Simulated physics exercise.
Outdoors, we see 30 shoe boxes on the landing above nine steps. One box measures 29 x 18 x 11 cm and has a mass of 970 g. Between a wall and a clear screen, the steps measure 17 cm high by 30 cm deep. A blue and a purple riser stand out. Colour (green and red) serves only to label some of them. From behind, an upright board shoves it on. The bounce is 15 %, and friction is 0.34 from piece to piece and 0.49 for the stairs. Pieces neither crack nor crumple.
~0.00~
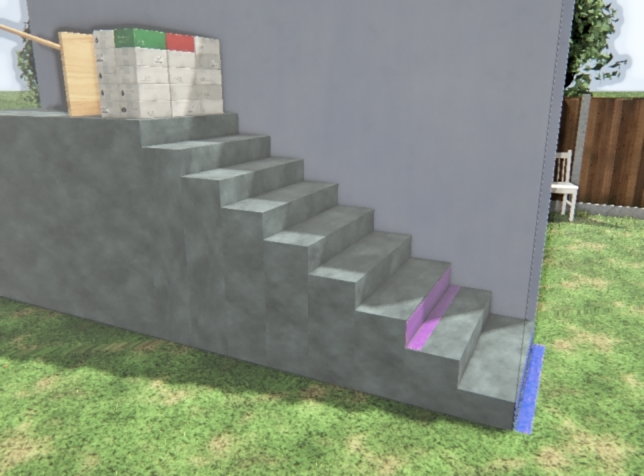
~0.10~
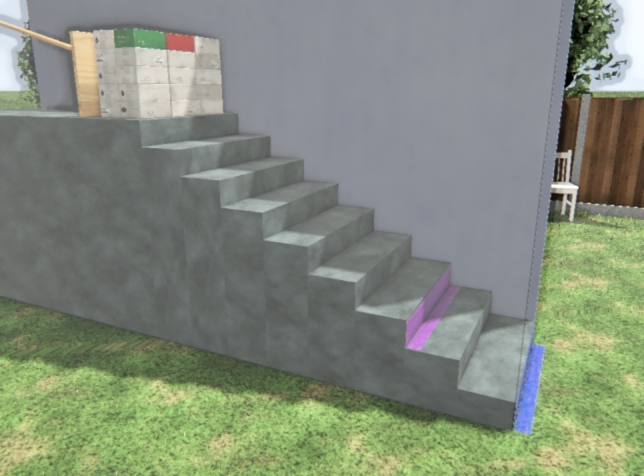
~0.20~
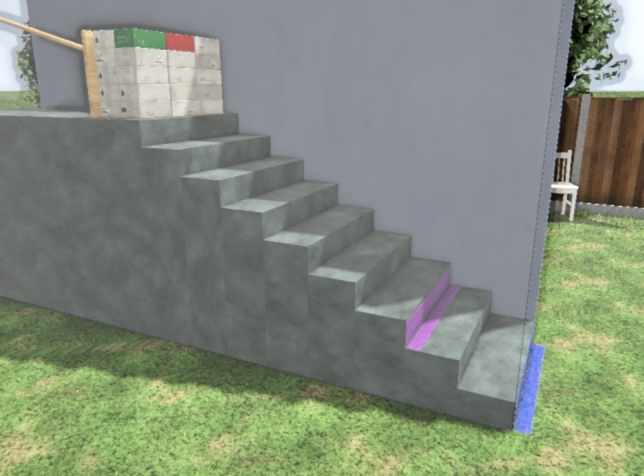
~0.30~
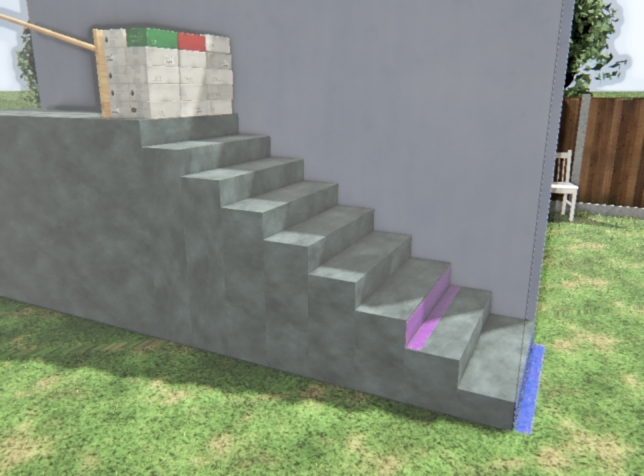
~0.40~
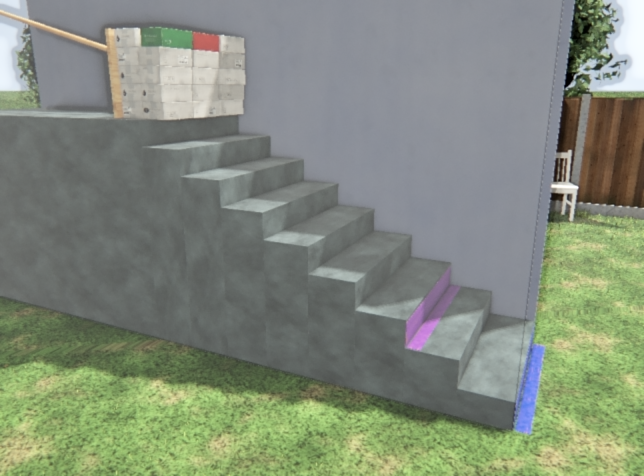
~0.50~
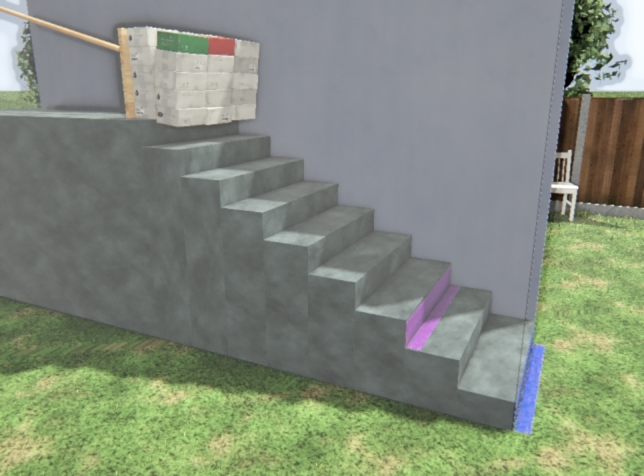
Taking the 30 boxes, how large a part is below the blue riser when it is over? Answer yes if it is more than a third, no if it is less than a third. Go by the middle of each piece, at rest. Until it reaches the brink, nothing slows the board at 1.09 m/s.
No.
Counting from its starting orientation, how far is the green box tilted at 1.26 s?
Some 100°.
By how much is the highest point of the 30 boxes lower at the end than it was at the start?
About 62 cm.
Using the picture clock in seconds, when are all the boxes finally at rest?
Somewhere near 3.0 seconds.
By 0.62 s, none of the 30 boxes below the blue riser, 30 disturbed; green box tilted 15°, 17 cm lower; red box tilted 15°, 16 cm lower.
By 0.86 s, none of the 30 boxes below the blue riser, 30 disturbed; red box tilted 56°, 40 cm lower; green box tilted 31°, 31 cm lower.
By 1.26 s, none of the 30 boxes below the blue riser, 30 disturbed; green box on its side; red box tilted 35°, 1.35 m lower.
By 1.88 s, 3 of the 30 boxes below the blue riser; red box upside down; green box upside down.
When it is over (3.1 s), 4 of the 30 boxes below the blue riser; red box upside down; green box on its side. That is 13 per cent. In pixels of the last frame, middles, green box near (567, 393).
